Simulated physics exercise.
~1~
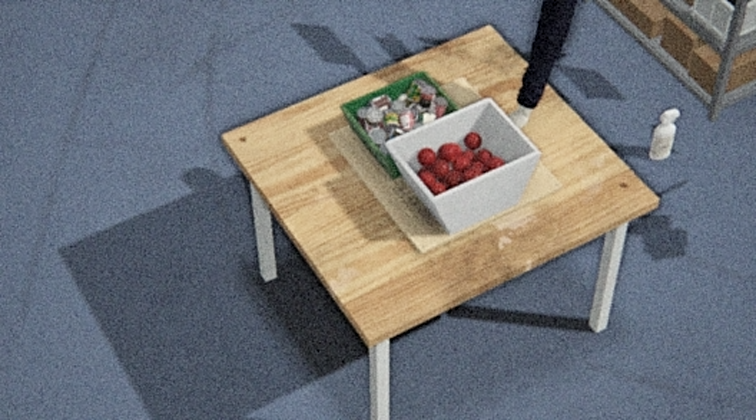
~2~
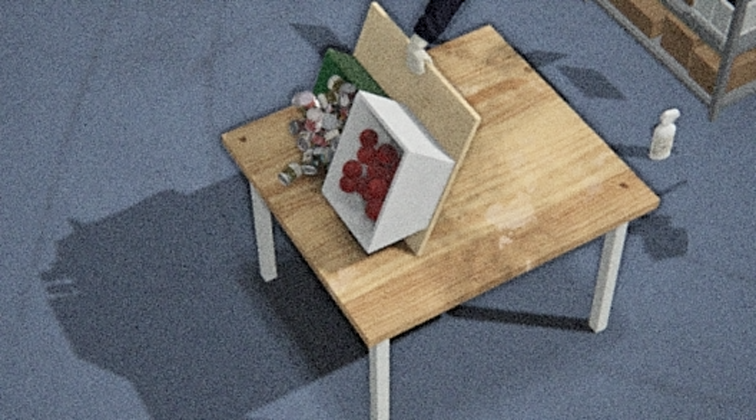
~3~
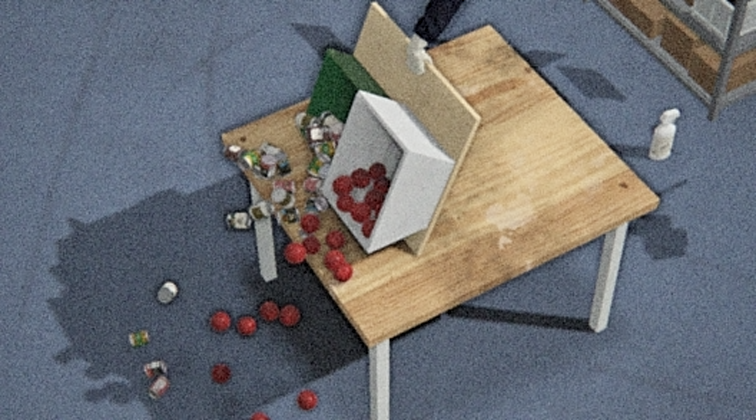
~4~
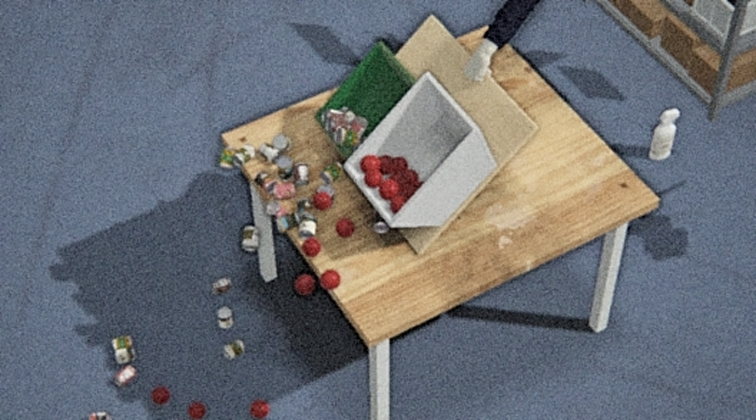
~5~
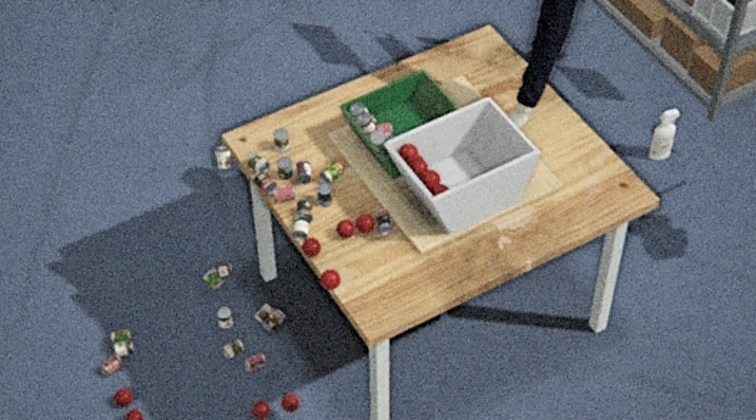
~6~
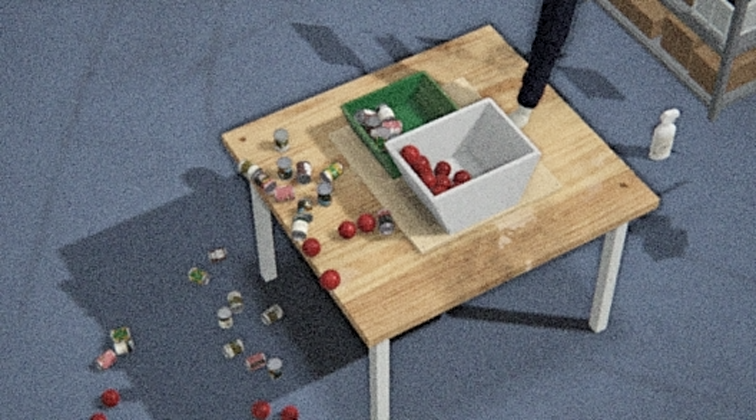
On a wooden table, a hand tips a board, spilling apples and tins, then lowers it.
